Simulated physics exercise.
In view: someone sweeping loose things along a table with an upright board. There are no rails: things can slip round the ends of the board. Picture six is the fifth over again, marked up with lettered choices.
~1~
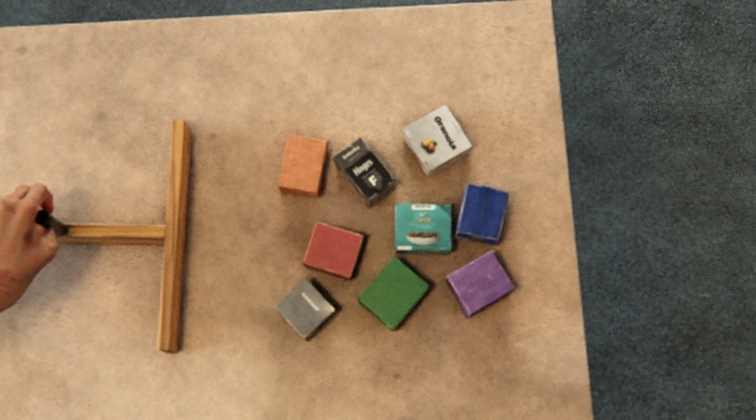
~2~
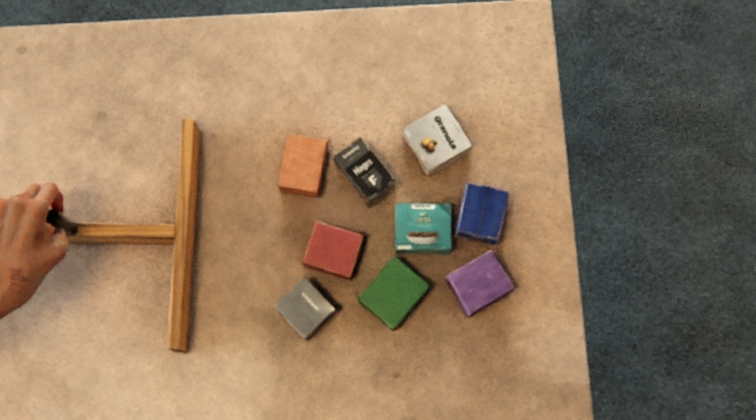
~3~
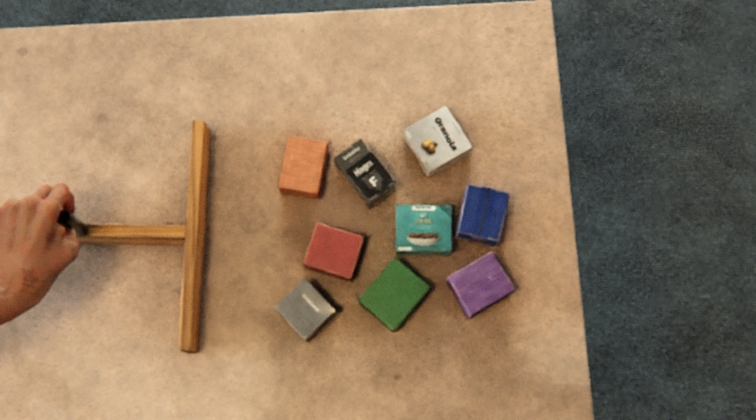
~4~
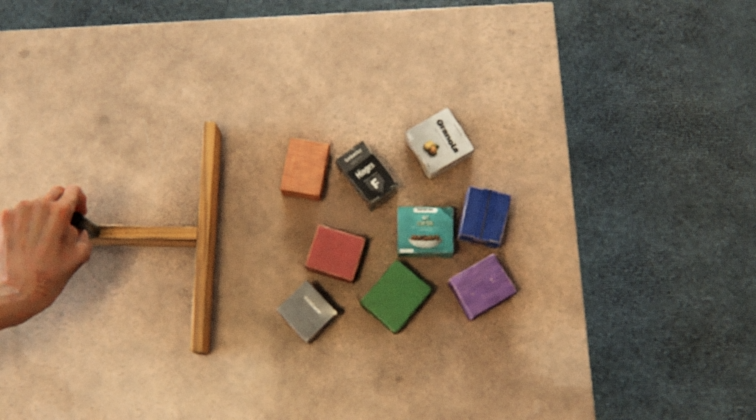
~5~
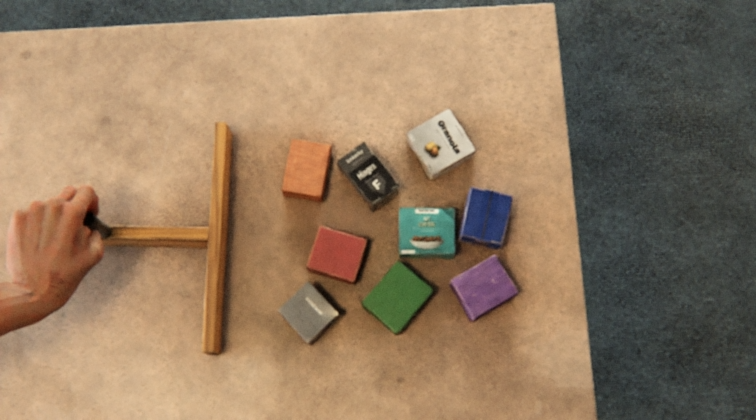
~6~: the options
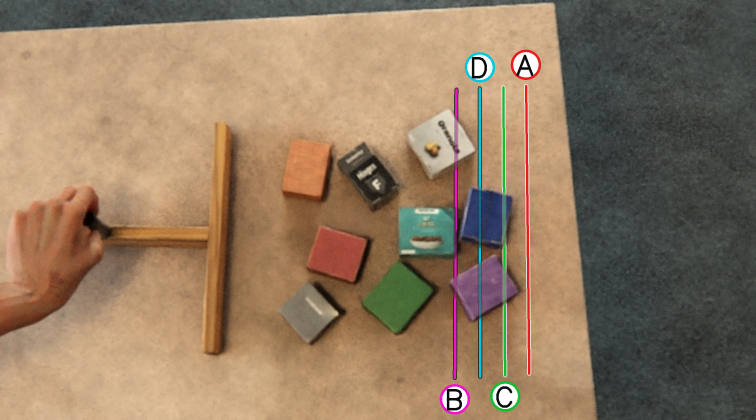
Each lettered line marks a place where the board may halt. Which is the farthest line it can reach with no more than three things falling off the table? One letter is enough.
No farther than C.
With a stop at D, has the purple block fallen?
Yes.
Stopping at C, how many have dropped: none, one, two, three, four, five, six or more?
Three.
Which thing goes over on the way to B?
The blue box goes over.
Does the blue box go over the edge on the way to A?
Yes.
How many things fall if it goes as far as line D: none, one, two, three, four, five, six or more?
Two.
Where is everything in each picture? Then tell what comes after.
The first picture shows red block (334, 251); purple block (480, 285); black box (365, 173).
The second picture shows board (181, 231); green block (393, 294).
The third picture shows board (192, 232); orange block (304, 168).
The fourth picture shows board (203, 234); white packet (438, 144).
The fifth picture shows board (214, 234); red block (337, 255); purple block (483, 289); black box (369, 177).
On the marked copy, A at (528, 226); B at (456, 230); C at (504, 227); D at (480, 228).
Following C. Soon after the start, board (320, 228); grey box (355, 318); green block (405, 297).
Later, board (423, 222); blue box (556, 213); purple block (547, 273).
In the end, board (504, 218); purple block over the edge; blue box over the edge; three fallen.
As for the rest, A drops five; B is within the limit but short; D is within the limit but short.
